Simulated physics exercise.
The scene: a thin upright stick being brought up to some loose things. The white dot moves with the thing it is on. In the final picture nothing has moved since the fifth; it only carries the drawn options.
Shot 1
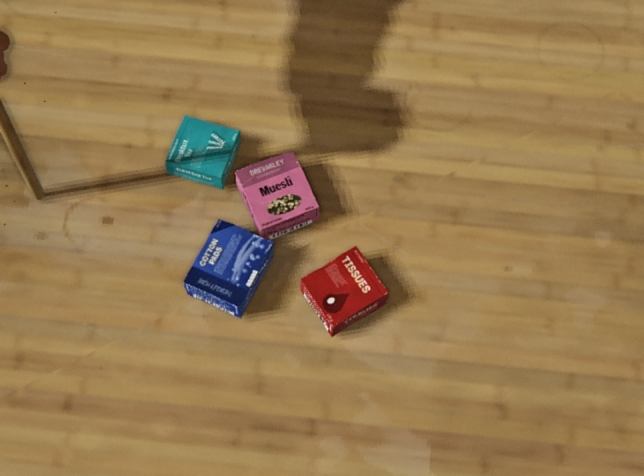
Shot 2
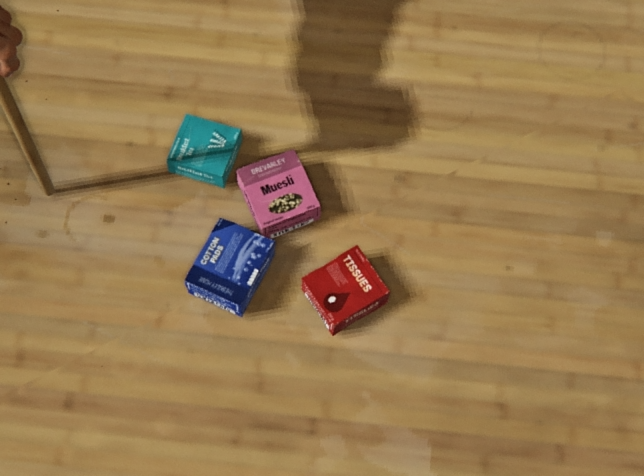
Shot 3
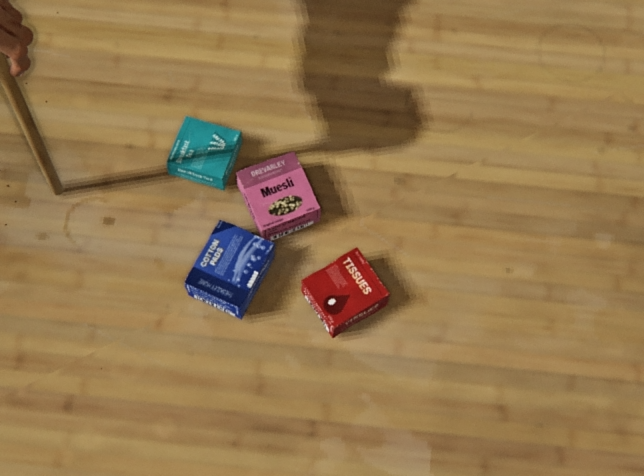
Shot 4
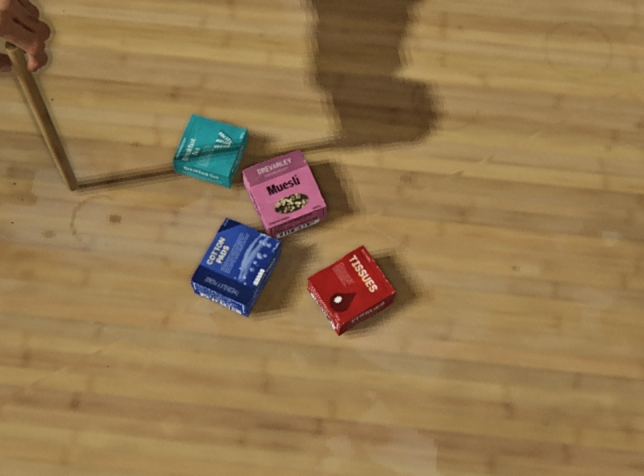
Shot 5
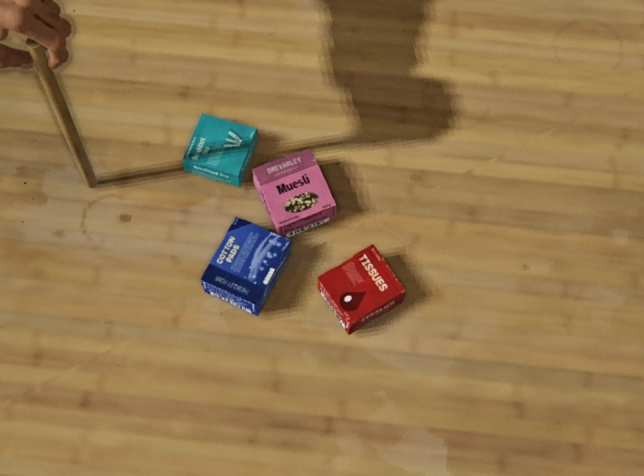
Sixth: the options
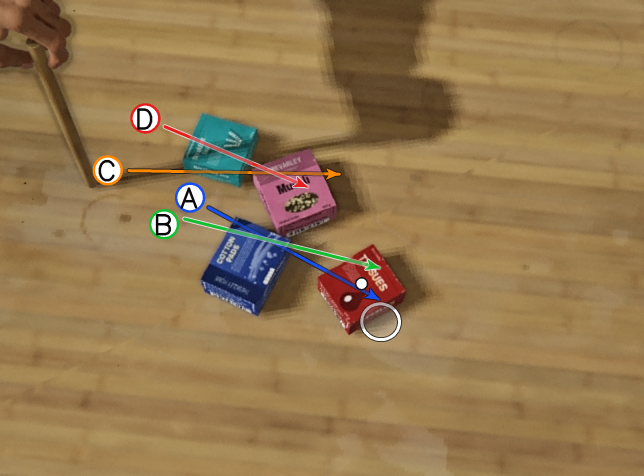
A hand at upper left moving a thin stick rightward toward four small colourful boxes, which stay in place on a wooden surface.
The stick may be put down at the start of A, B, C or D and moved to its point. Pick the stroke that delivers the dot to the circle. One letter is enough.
Take D.
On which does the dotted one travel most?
A.
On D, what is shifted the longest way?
The turquoise packet goes farthest.
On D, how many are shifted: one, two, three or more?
It moves three or more.
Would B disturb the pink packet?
On that stroke, yes.
On the copy, A from (209, 208) to (379, 299); B from (184, 219) to (379, 268); C from (129, 171) to (339, 174); D from (165, 127) to (307, 187); the ring at (381, 322); the white dot at (362, 283).
On D. First, foot of the stick (216, 149); red box (361, 289); turquoise packet (241, 165); pink packet (303, 200).
Then, foot of the stick (266, 171); red box (362, 291); turquoise packet (283, 194); pink packet (335, 232).
Finally, foot of the stick (307, 188); red box (379, 324); turquoise packet (319, 214); pink packet (363, 261); the dot on the red box is in the ring.
By contrast, A leaves the dotted thing at (409, 320); B leaves the dotted thing at (373, 298); C leaves the dotted thing at (361, 289).
